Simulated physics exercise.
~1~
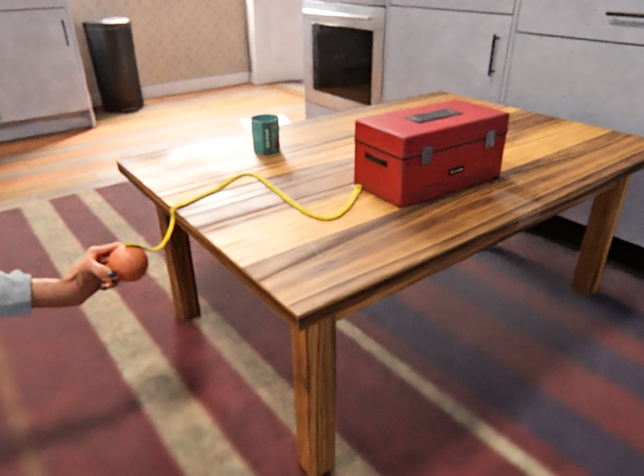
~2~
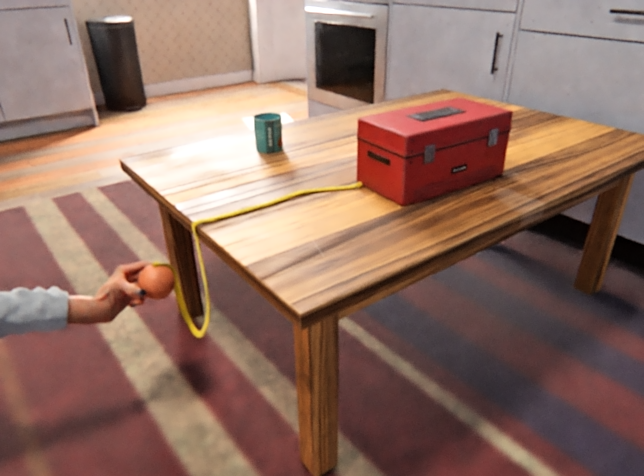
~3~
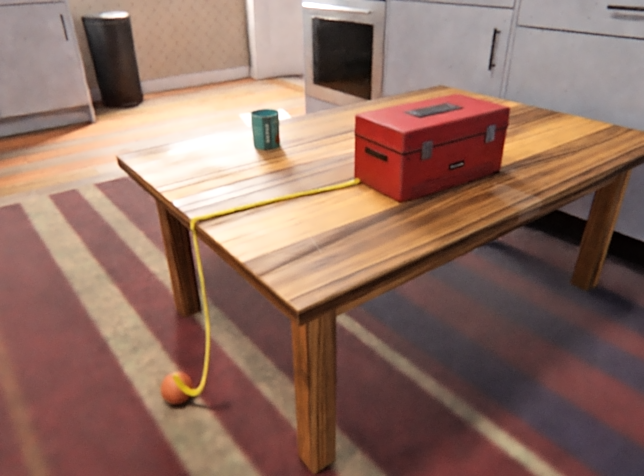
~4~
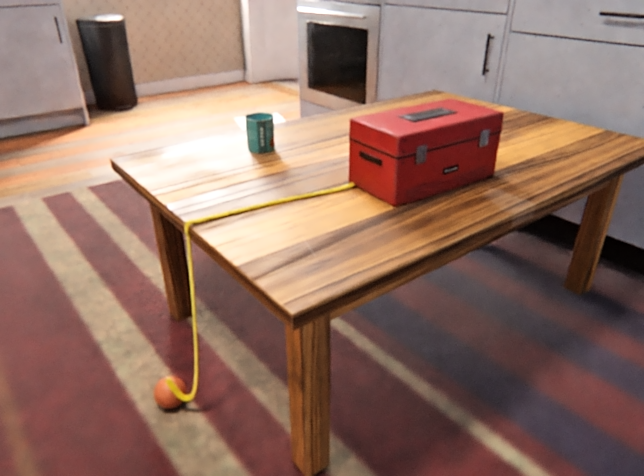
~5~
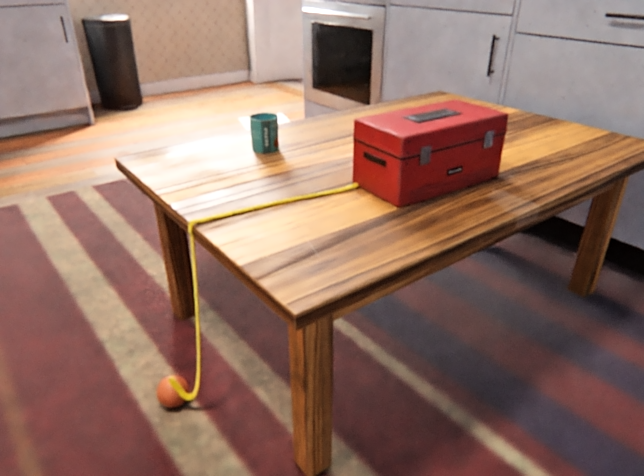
An orange on a yellow ribbon drops from a hand beside the table onto the floor.
